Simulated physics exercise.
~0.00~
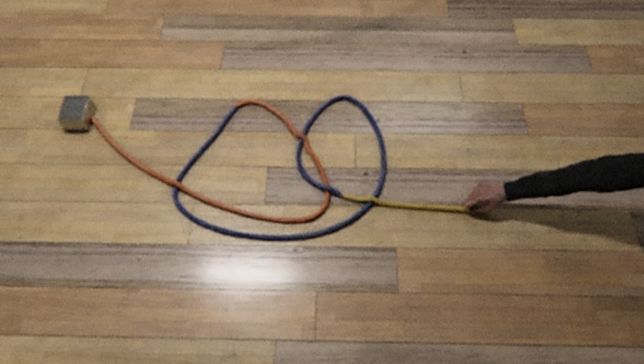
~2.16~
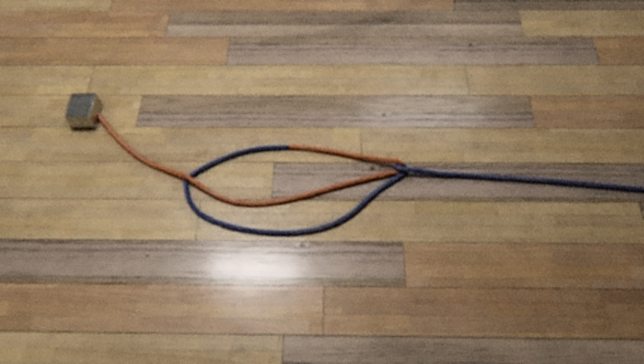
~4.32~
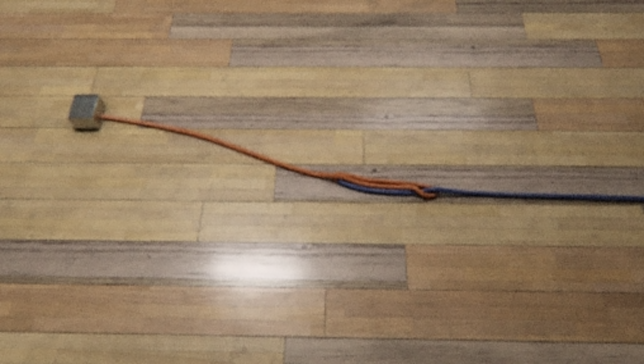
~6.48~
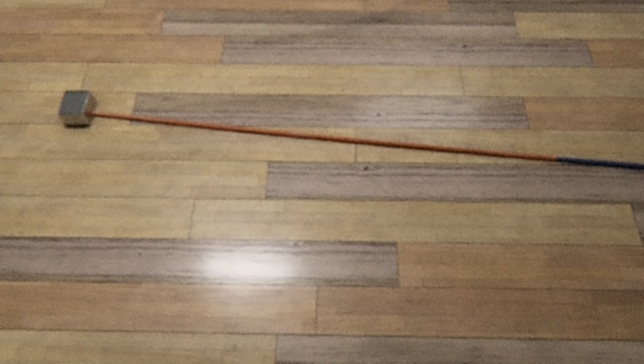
On a wooden floor, a hand pulling a looped orange and blue rope rightward from a small block until it runs straight.
